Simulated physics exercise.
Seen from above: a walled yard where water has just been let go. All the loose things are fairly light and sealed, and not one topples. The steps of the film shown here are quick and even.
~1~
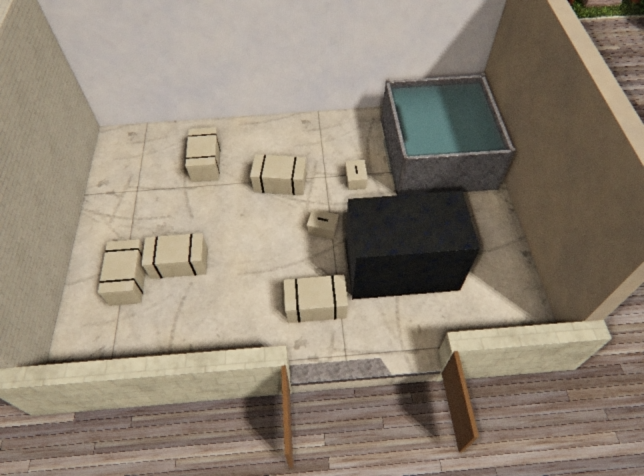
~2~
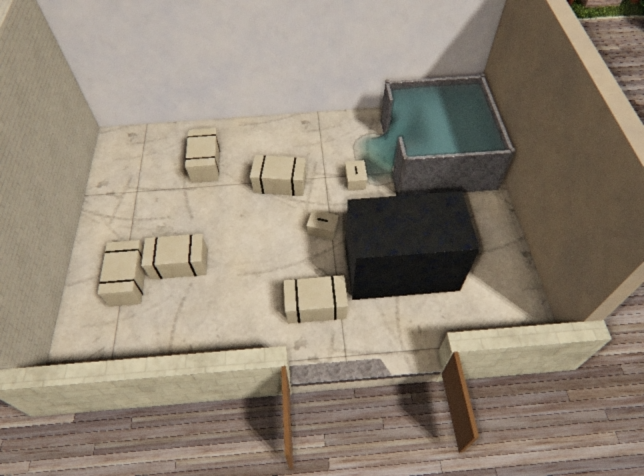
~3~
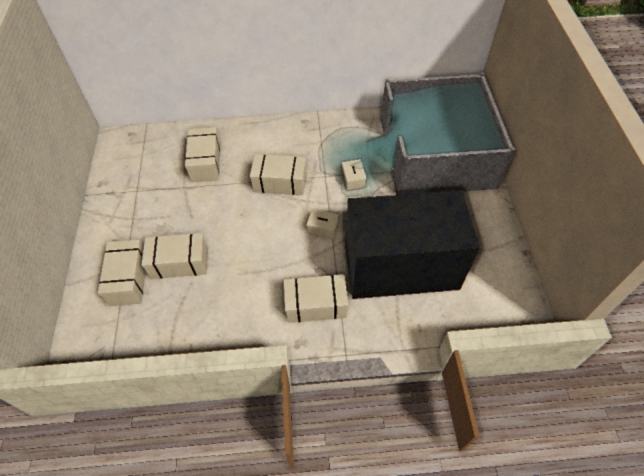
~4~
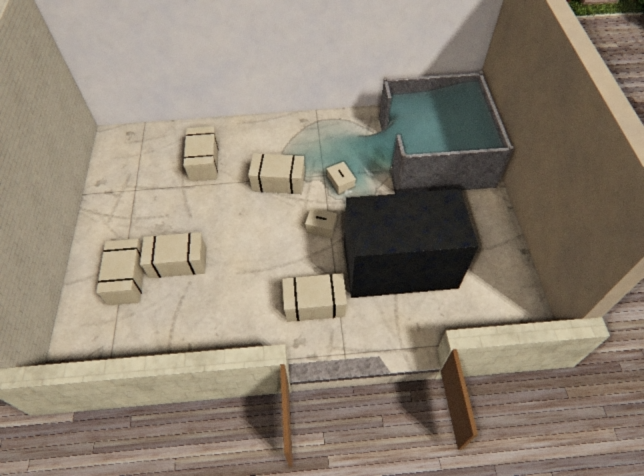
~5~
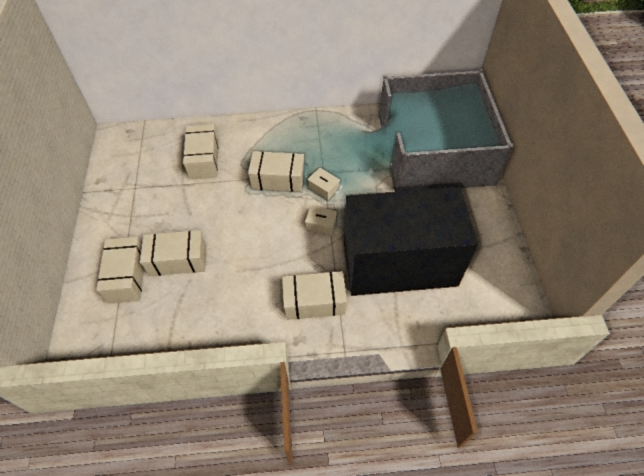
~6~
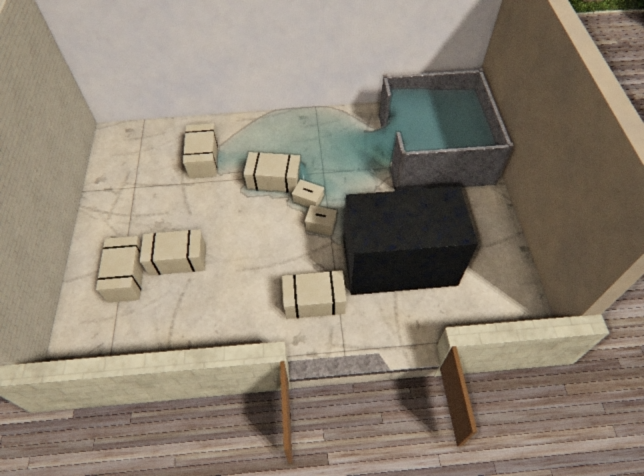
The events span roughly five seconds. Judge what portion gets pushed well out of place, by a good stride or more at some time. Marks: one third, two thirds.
It is a large majority of two thirds or higher.
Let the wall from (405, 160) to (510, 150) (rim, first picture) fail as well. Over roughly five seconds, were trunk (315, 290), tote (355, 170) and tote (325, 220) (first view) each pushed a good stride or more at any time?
Taking them one at a time, the first gets shoved clear, the second not displaced that far and the third gets shoved clear.
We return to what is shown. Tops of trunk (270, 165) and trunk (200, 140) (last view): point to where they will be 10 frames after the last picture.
Estimated positions: (118, 222) and (91, 158), approximately.
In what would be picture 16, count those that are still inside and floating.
I make it 1 of them.
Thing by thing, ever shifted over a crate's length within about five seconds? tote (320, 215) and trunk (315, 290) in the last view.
Got that far, fell short.
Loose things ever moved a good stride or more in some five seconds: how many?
6 in all.
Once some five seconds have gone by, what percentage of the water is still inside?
100 in a hundred.
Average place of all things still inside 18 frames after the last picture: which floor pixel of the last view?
Their centre sits close to (187, 290) on the floor of the last picture.
A moment on, 2 of 7 are well off their spots; 0 afloat.
Next, 4 of 7 are well off their spots; 1 afloat.
Later, 6 of 7 are well off their spots; 2 afloat.
In the end, 6 of 7 are well off their spots, and 6 have been at some point; 5 afloat.
